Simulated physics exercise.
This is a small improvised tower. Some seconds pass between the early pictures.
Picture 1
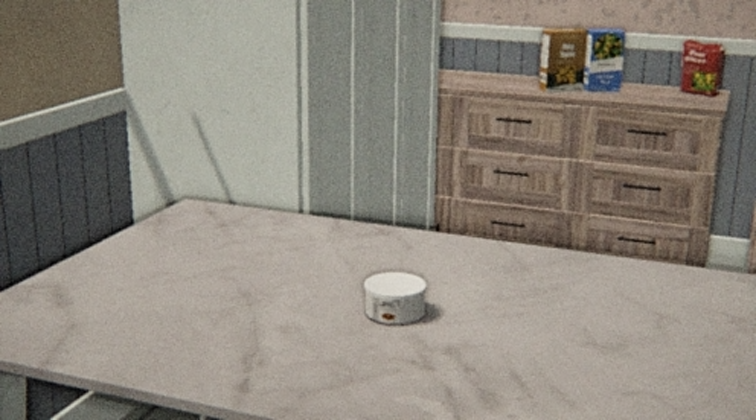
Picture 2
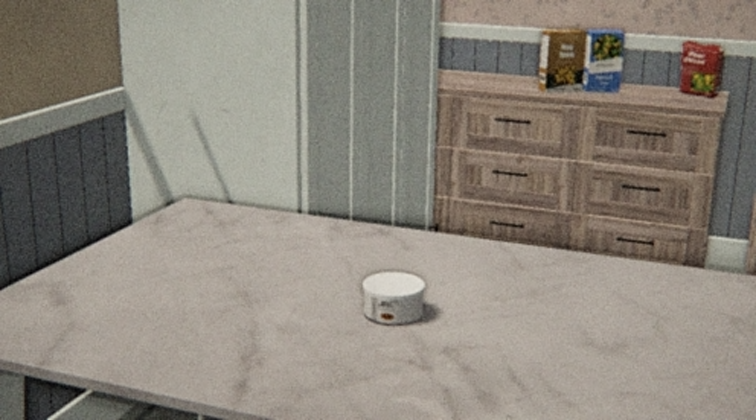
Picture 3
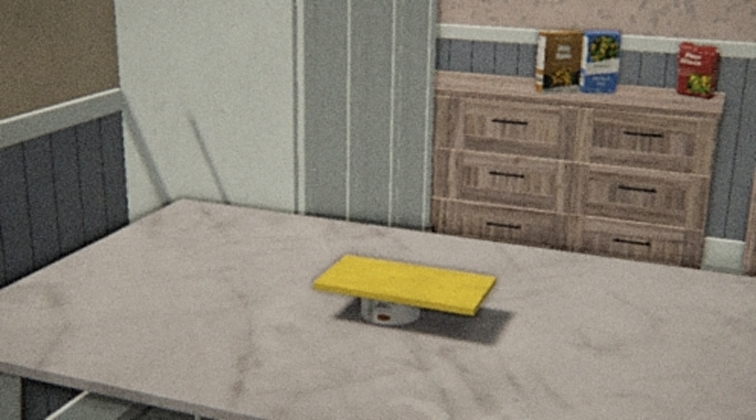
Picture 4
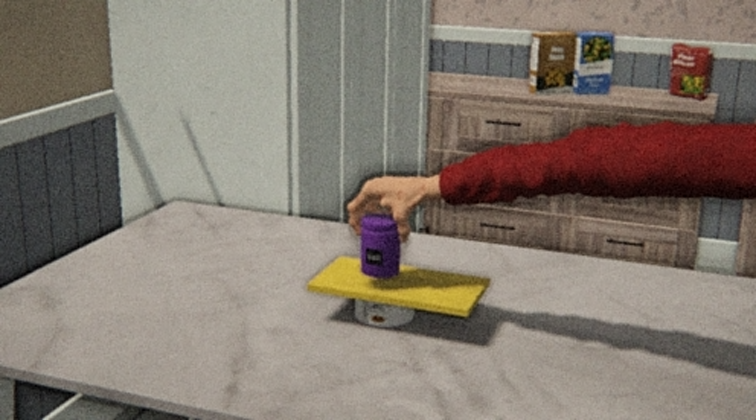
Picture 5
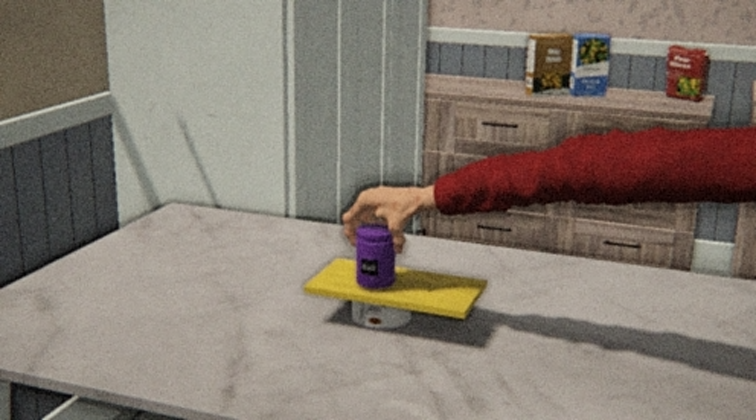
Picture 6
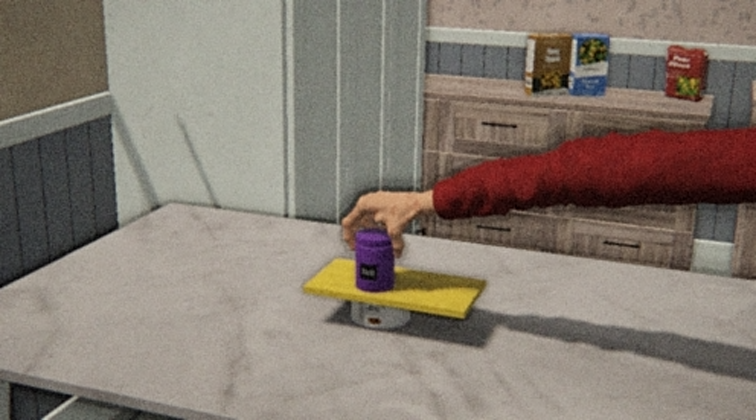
A hand lowers a purple jar onto a yellow board resting on a white tub.
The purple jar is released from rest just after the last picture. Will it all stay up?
Here the stack stays up.
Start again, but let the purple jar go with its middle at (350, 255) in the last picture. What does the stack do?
Then it holds.
Then, 0.50 s later than the last frame, all is still.
Then, 1.10 s later than the last frame, purple jar resting near (375, 261).
When it is over, all 3 as before. End places, in pixels of the last picture, purple jar near (375, 261). The stack keeps its balance.
